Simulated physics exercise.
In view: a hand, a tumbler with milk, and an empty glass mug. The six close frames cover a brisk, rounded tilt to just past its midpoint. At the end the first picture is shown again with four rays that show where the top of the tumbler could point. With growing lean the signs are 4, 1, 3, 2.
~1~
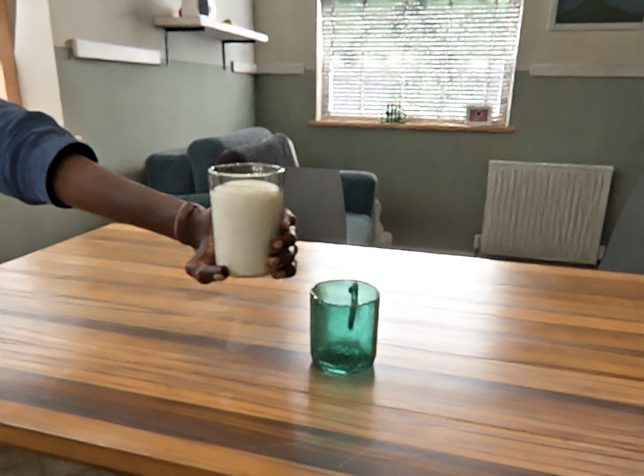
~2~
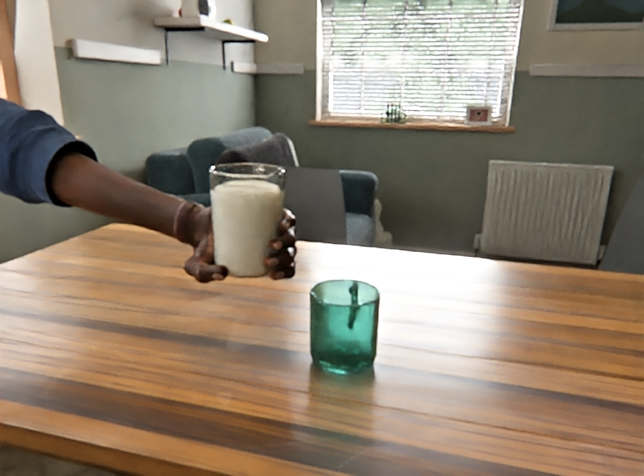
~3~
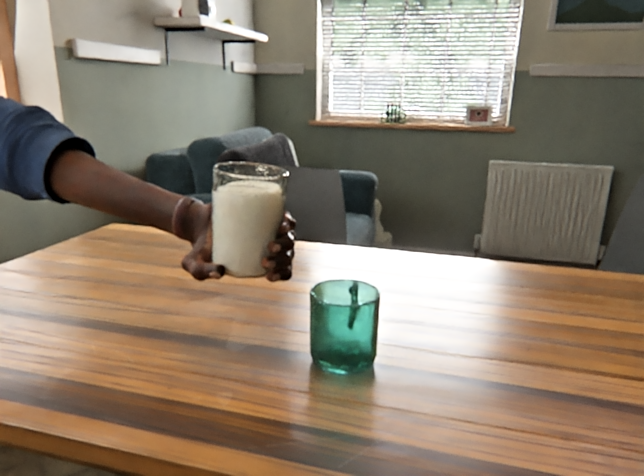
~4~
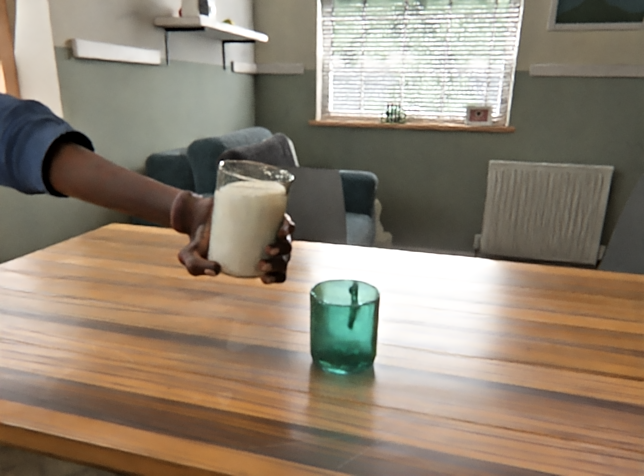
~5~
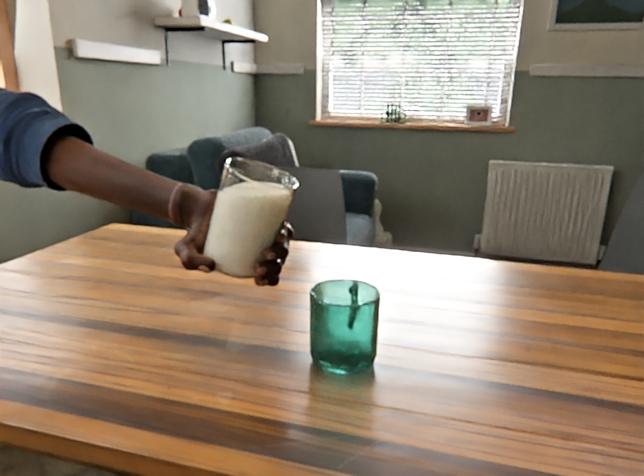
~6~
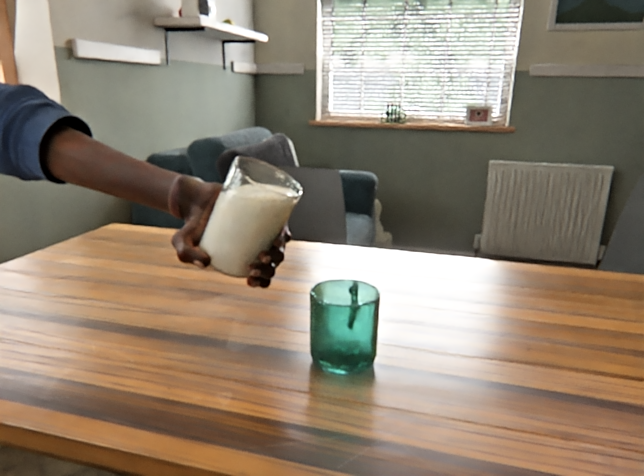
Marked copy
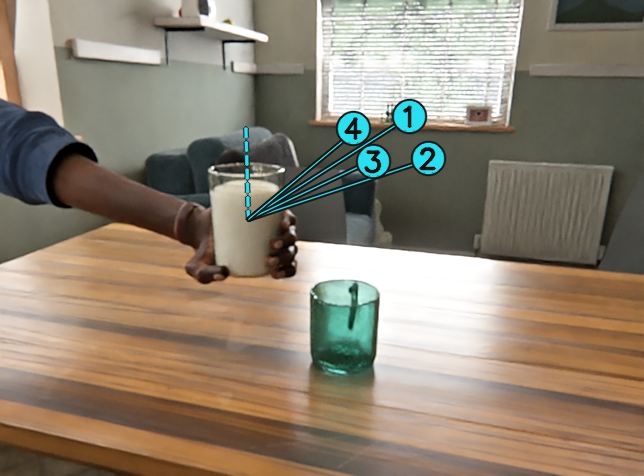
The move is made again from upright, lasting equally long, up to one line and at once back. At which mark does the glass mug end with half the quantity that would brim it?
The best tilt is 2.
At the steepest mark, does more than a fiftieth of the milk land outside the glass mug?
No, it does not.
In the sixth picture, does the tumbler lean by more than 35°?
No.
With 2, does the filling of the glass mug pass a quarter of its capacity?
Yes.
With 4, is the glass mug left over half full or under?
Under.
On the marked copy, 1 at (395, 125); 2 at (412, 164); 3 at (357, 167); 4 at (342, 141).
Choosing 1, the glass mug ends with about 24 % of what it can hold.
Choosing 2, the glass mug ends with about 49 % of what it can hold.
Choosing 3, the glass mug ends with about 35 % of what it can hold.
Choosing 4, the glass mug ends with about 16 % of what it can hold.
